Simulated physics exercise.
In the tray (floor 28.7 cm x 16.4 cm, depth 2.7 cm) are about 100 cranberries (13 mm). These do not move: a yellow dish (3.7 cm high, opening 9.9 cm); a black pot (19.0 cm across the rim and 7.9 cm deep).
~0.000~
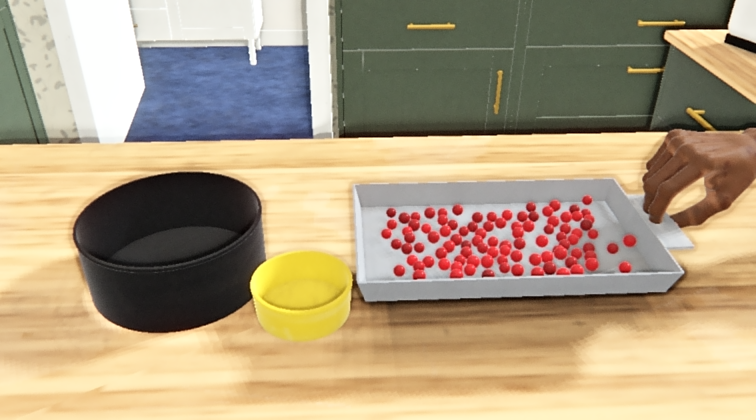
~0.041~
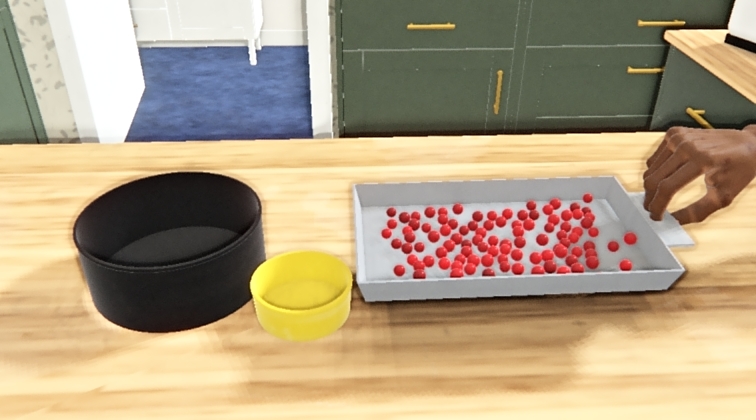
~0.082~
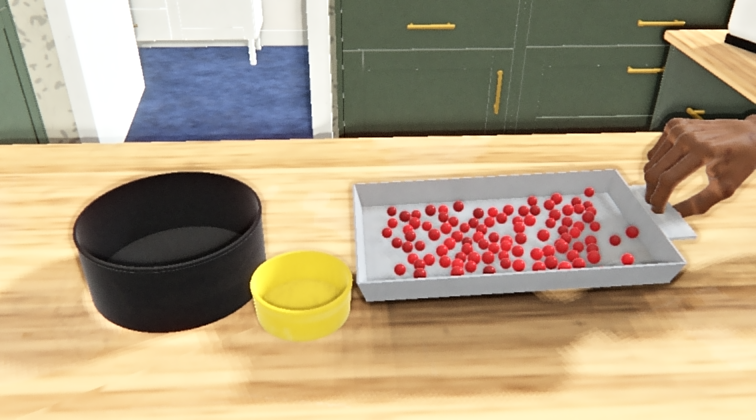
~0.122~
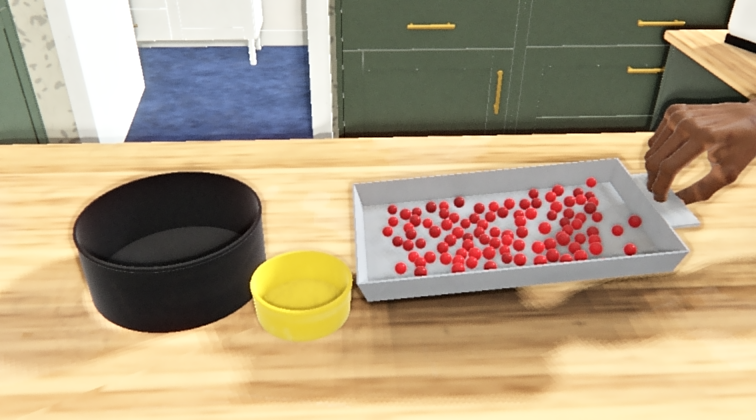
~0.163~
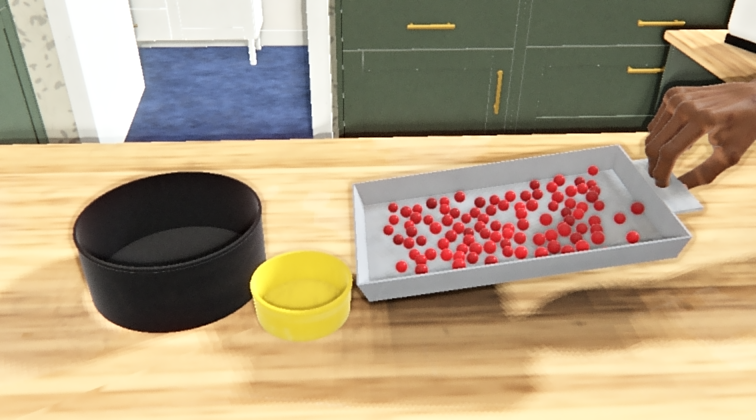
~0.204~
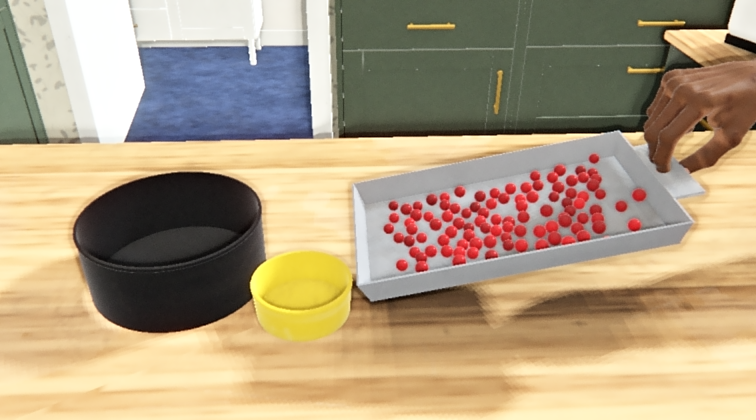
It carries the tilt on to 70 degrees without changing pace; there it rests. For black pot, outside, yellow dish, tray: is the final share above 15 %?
Black pot below, outside below, yellow dish below, tray above.
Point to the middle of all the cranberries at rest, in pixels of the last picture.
Around (388, 212).
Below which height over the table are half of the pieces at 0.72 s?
Roughly 12 cm.
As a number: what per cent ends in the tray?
Some 90 per cent.
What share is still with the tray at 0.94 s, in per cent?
About 95 per cent.
After 0.49 s, tilt 34 degrees; tray 100 %; middle of all pieces near (452, 198).
After 0.72 s, tilt 53 degrees; tray 100 %; middle of all pieces near (401, 210).
After 0.94 s, tilt 69 degrees; yellow dish 5 %, tray 95 %; middle of all pieces near (385, 212).
After 1.15 s, tilt 70 degrees; outside 5 %, yellow dish 5 %, tray 90 %; middle of all pieces near (380, 217).
At rest (1.7 s), black pot 0 %, outside 5 %, yellow dish 5 %, tray 90 %.
